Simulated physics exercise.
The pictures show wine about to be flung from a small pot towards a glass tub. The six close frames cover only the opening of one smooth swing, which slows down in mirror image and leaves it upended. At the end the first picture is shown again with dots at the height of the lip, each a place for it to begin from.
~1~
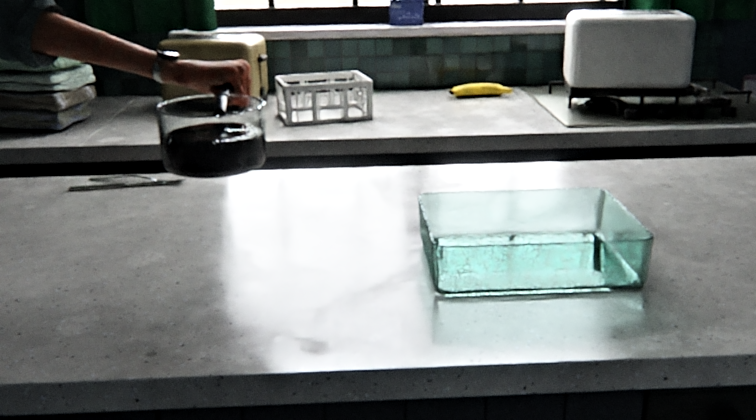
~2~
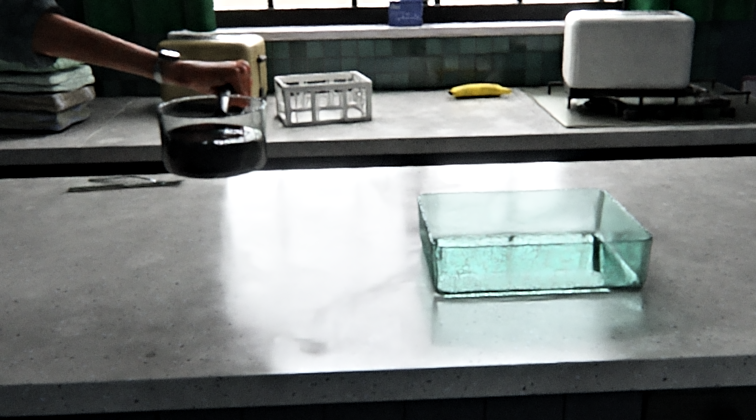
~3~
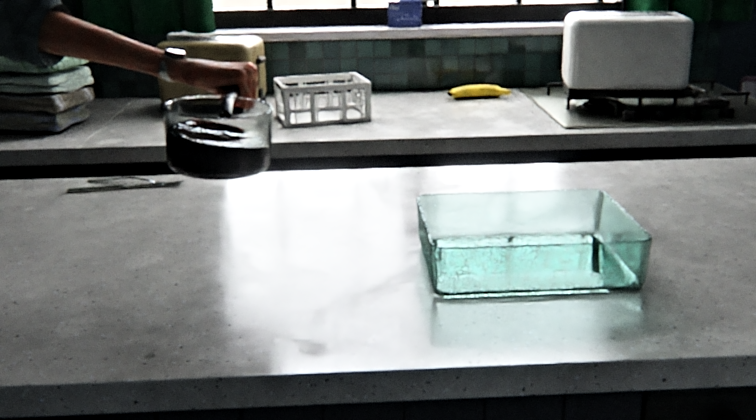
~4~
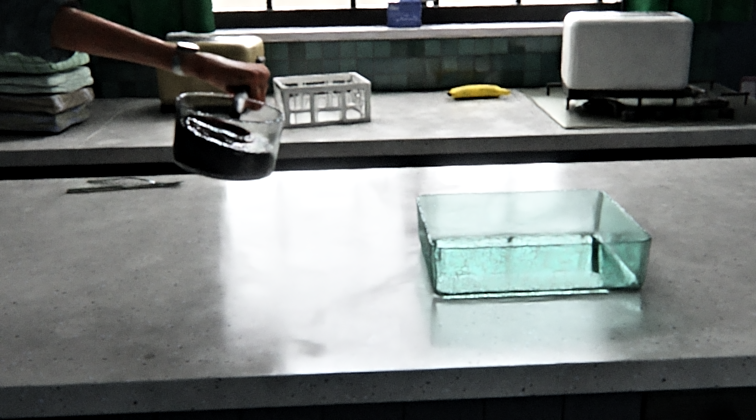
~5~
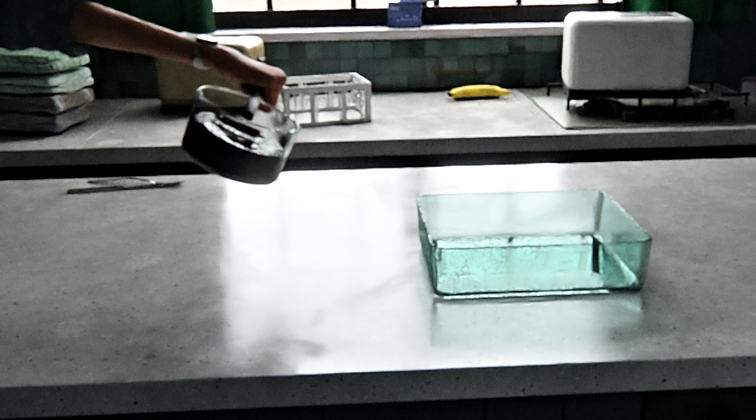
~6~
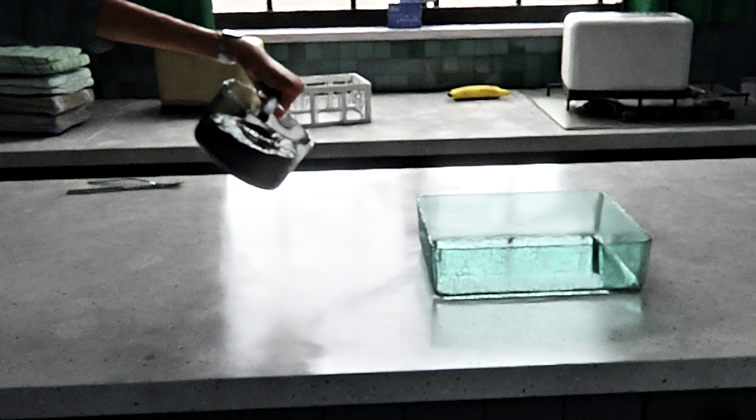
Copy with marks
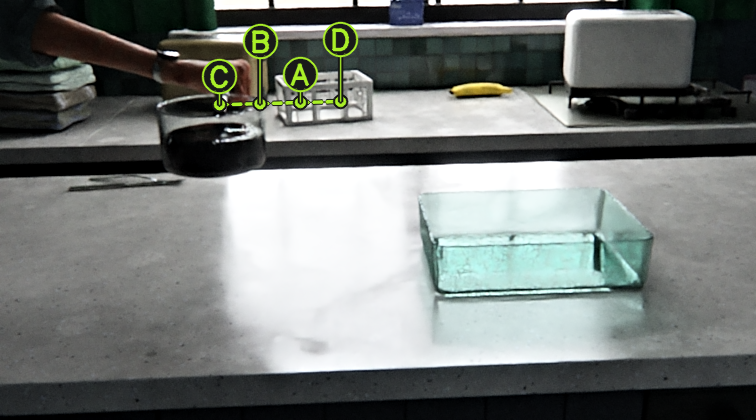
In a kitchen with green wall tiles below a window, a fixed, slightly raised view looks across a pale grey counter. A clear glass pot of dark liquid is held at the left, a greenish glass tub sits at the right, and a white rack, yellow banana and white toaster stand behind. The hand holds the pot upright, then moves it a little rightward while tilting it steadily toward the right.
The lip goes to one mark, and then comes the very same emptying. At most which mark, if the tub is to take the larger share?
The limit is A.
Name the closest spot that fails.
The answer is B.
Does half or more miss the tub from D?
No, not at all.
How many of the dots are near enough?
Two.
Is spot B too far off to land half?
Yes.
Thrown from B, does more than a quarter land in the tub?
No.
On the marked copy, A at (300, 102); B at (260, 103); C at (219, 104); D at (340, 101).
Choosing A, about 80 % lands in the tub, 4 % falls short and 15 % goes beside or beyond.
Choosing B, about 7 % lands in the tub, 89 % falls short and 3 % goes beside or beyond.
Choosing C, about 0 % lands in the tub, 100 % falls short.
Choosing D, about 78 % lands in the tub, 1 % falls short and 21 % goes beside or beyond.
